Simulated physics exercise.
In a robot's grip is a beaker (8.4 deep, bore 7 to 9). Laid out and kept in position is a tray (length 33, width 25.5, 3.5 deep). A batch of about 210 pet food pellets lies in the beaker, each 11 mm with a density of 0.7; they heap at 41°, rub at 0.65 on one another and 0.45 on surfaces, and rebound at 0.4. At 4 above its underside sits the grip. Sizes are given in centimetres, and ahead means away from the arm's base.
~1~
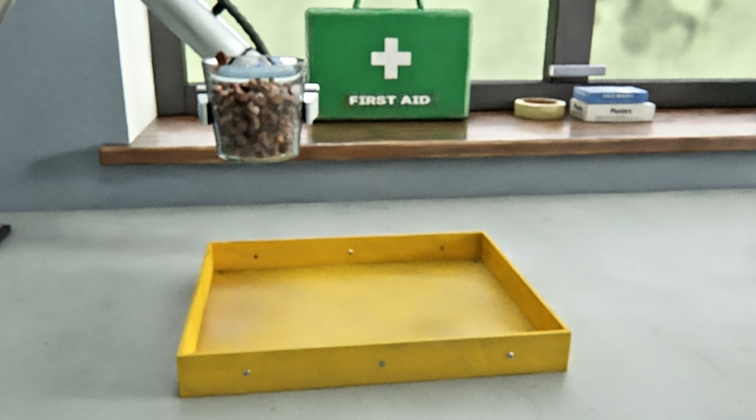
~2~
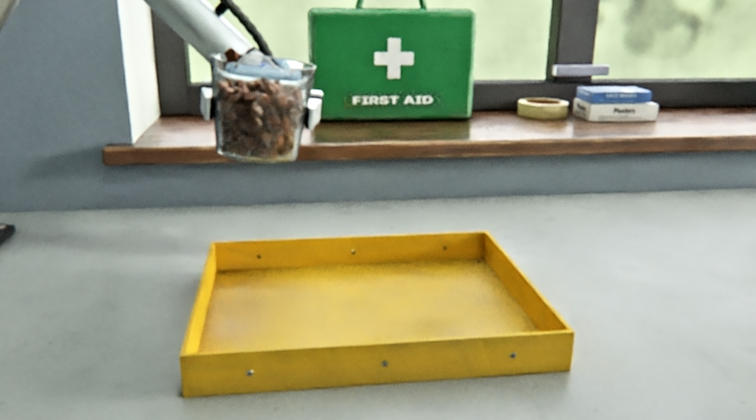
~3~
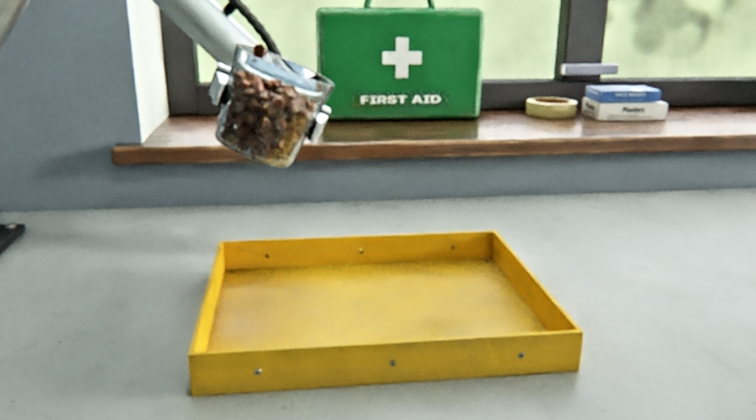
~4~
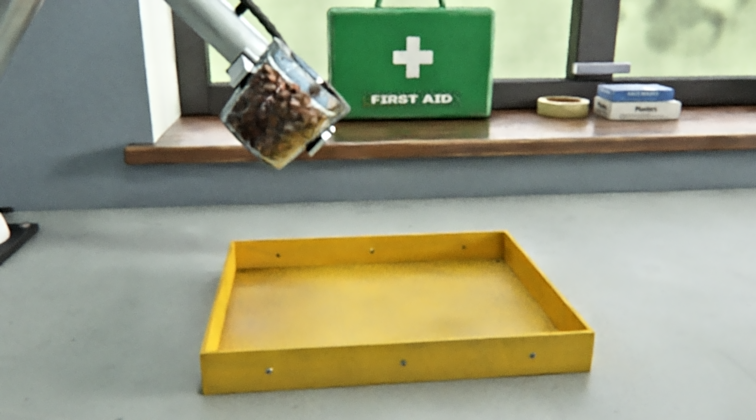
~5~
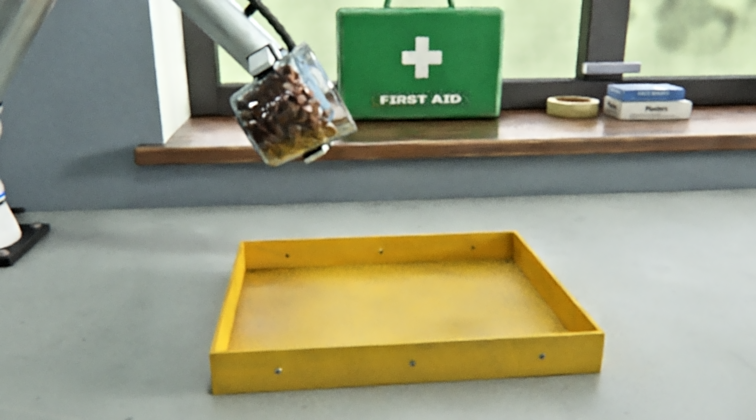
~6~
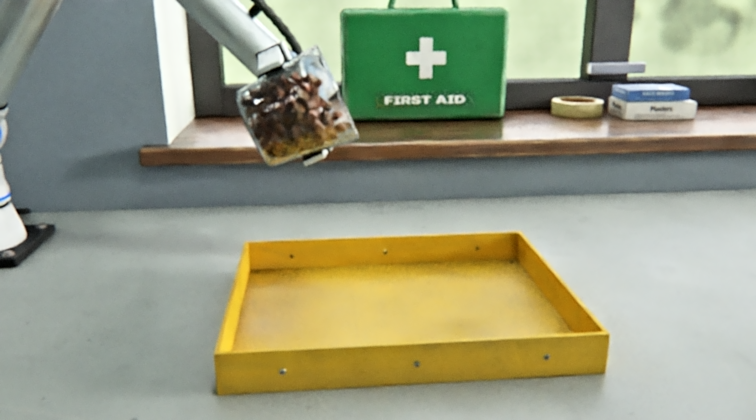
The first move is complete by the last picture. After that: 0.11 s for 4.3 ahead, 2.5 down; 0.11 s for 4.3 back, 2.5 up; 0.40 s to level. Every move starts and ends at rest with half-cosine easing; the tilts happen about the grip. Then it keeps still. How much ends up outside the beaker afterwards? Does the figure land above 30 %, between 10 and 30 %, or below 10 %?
The figure lands between 10 and 30 %.
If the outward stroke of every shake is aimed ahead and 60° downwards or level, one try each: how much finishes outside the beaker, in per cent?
Result: Approx. 5 % and 35 %, one try each.
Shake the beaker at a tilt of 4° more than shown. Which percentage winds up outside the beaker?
It would be near 20 per cent.
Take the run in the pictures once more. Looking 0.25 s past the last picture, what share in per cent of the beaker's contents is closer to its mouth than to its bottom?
Some 40 percent is in that half.
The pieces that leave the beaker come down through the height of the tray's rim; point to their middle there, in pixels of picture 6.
They come down centred close to (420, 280).
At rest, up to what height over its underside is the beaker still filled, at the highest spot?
The top sits some 8.0 cm up.
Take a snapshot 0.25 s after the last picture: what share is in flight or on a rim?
My guess is some 12 in a hundred.
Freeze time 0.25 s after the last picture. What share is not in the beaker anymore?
About 10 per cent so far.
Then, 0.25 s after the last picture, tilted 66° forward, highest piece 24 above the table; 183 in the beaker, 1 in the tray, 24 in flight or on a rim.
Then, 0.50 s after the last picture, tilted 15° forward, highest piece 25 above the table; 175 in the beaker, 33 in the tray.
Then, 0.82 s after the last picture, level, highest piece 25 above the table; 175 in the beaker, 33 in the tray.
Then, 1.87 s after the last picture, level, highest piece 25 above the table; 175 in the beaker, 33 in the tray.
Final count, 175 in the beaker, 33 in the tray. That is 16 % outside the beaker.
